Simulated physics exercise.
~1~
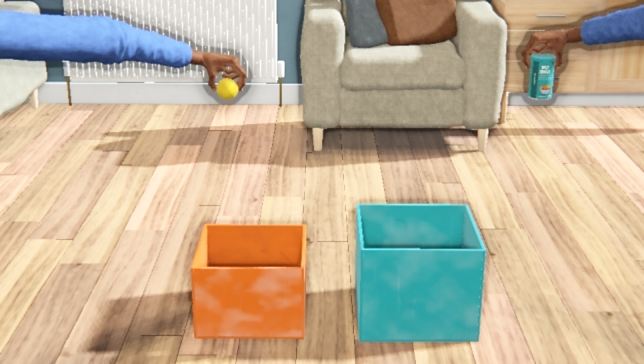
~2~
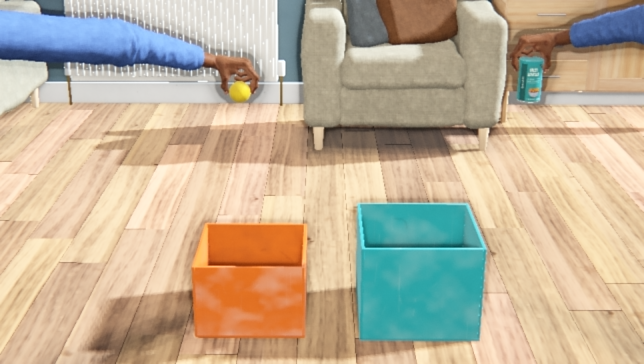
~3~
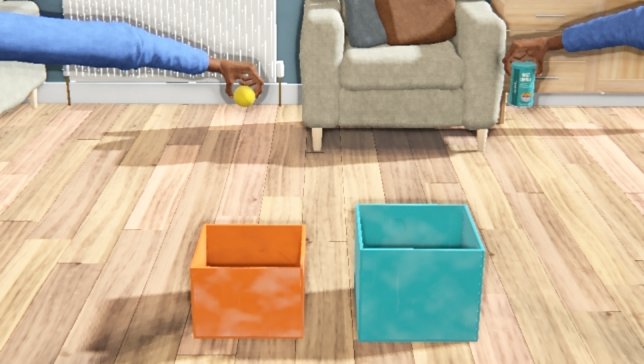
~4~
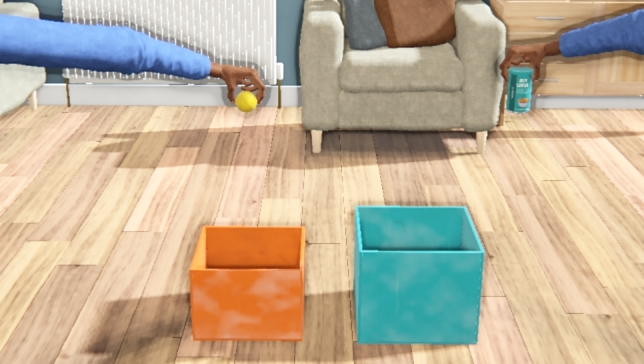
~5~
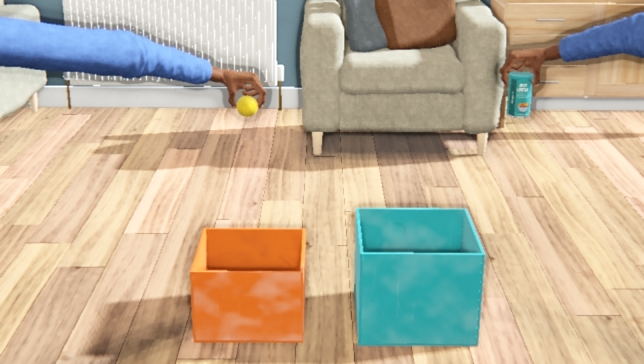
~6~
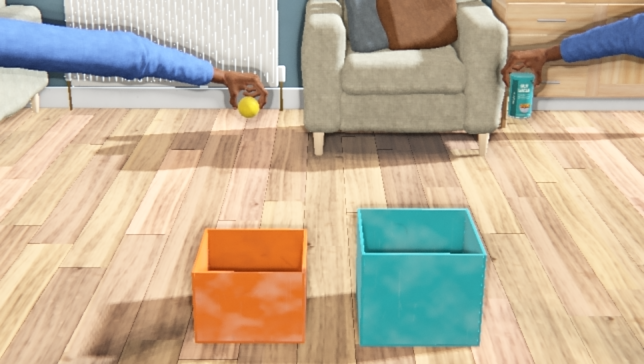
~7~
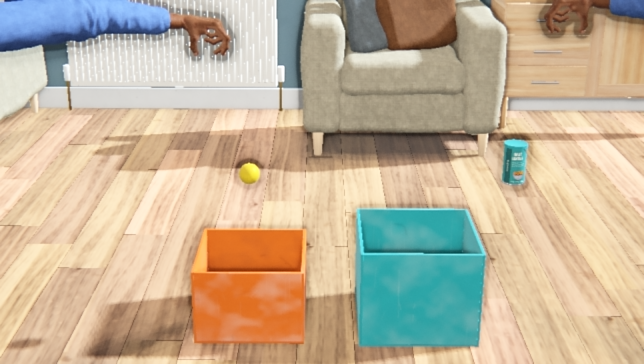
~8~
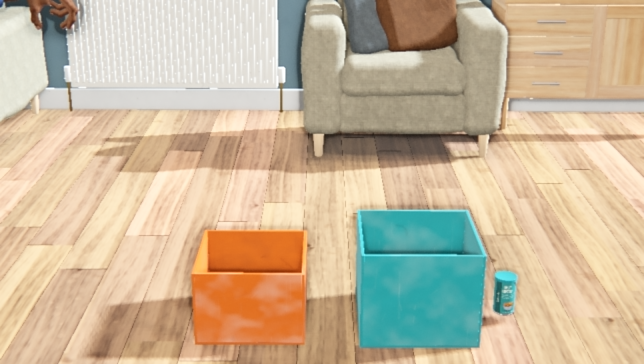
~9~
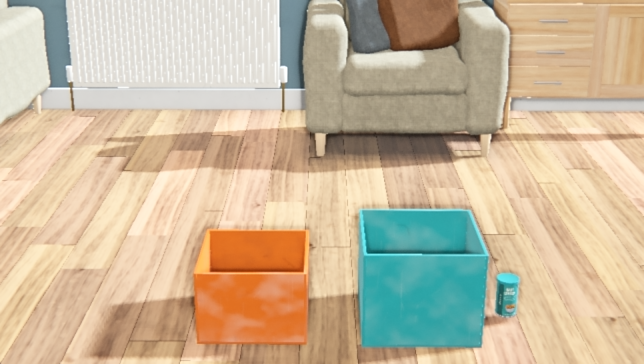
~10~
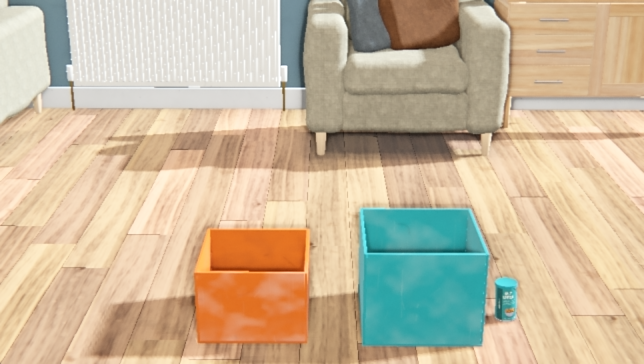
A yellow lemon and a turquoise tin are held up by two blue-sleeved arms, one reaching in from each side of a room with a pale wooden floor, seen from the front and slightly above. An orange crate stands at left and a teal crate at right, with a beige armchair behind. The lemon shifts right and the tin left before both hands let go and draw back. Both things fall, the tin staying upright. The lemon drops out of sight into the orange crate, while the tin ends up outside, just right of the teal one.
